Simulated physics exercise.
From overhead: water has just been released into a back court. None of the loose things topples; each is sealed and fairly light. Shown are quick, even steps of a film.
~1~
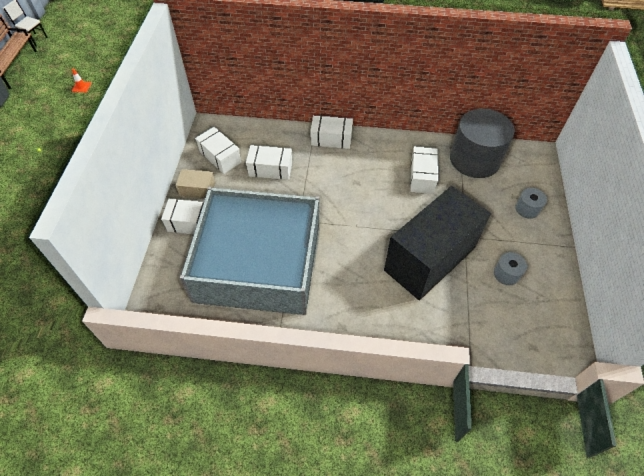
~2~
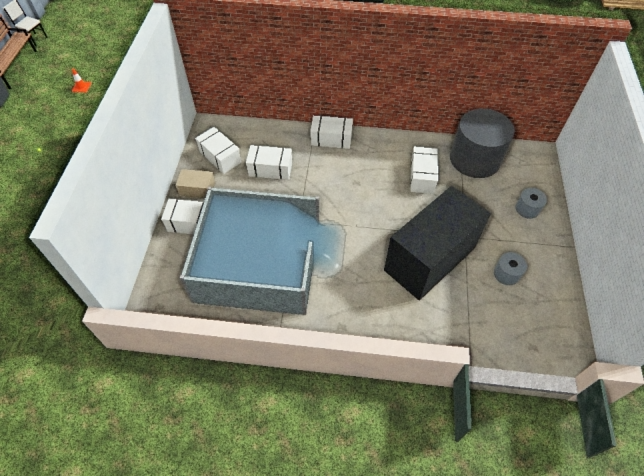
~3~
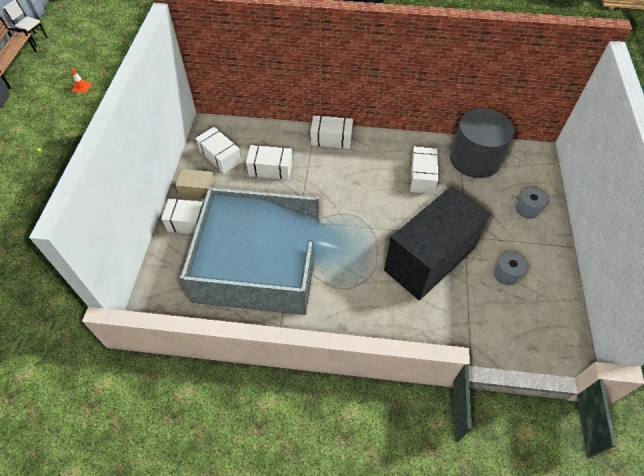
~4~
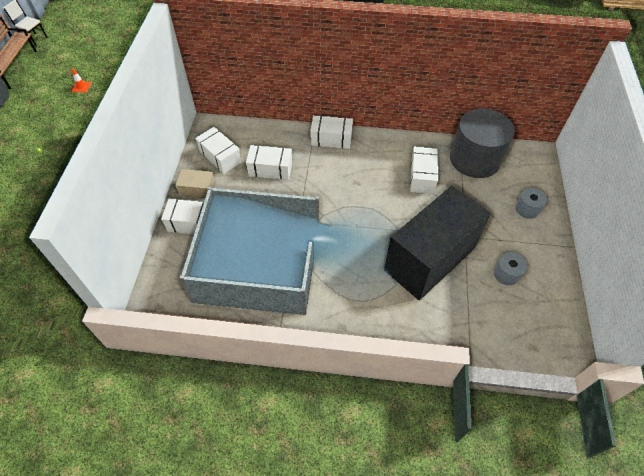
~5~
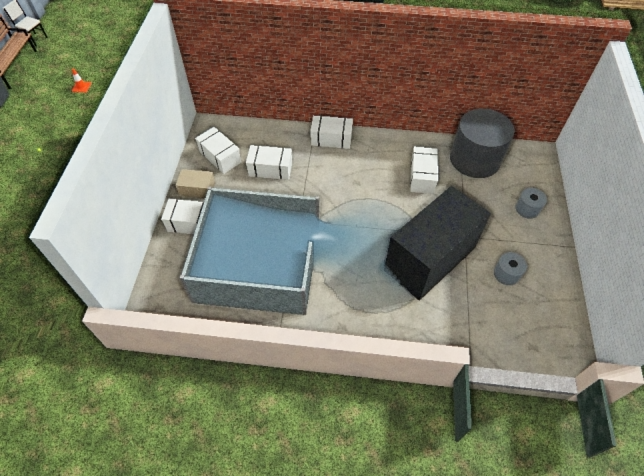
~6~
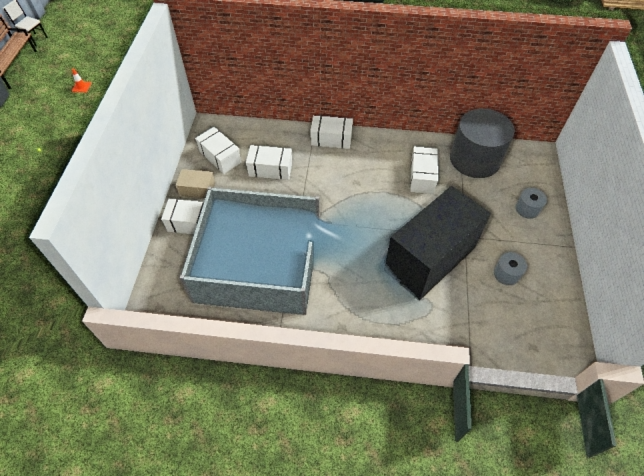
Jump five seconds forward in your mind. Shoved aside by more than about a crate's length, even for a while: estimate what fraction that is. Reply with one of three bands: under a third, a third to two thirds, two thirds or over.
A third to two thirds.
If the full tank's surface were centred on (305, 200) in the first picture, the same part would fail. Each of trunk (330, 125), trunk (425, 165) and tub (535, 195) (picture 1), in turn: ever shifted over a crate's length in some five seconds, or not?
The three, one by one: Past that mark, past that mark and past that mark.
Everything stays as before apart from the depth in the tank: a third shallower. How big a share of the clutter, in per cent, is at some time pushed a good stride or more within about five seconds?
20 % or so.
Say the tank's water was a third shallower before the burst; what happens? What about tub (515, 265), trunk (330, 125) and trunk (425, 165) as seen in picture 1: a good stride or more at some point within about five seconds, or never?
Object 1: Stayed below the mark. Object 2: Stayed below the mark. Object 3: Passed the mark.
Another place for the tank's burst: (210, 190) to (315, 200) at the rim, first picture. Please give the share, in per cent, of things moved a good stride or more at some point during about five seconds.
Near 90 in a hundred.
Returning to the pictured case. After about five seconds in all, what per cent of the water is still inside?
About 96 percent.
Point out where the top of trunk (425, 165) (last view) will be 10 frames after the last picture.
Estimated position: Around (439, 130).
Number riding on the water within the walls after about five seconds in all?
Exactly 3.
A moment on, 0 of 8 are well off their spots; 0 afloat.
Next, 1 of 8 are well off their spots; 1 afloat.
Later, 2 of 8 are well off their spots; 2 afloat.
In the end, 3 of 8 are well off their spots, and 3 have been at some point; 3 afloat.
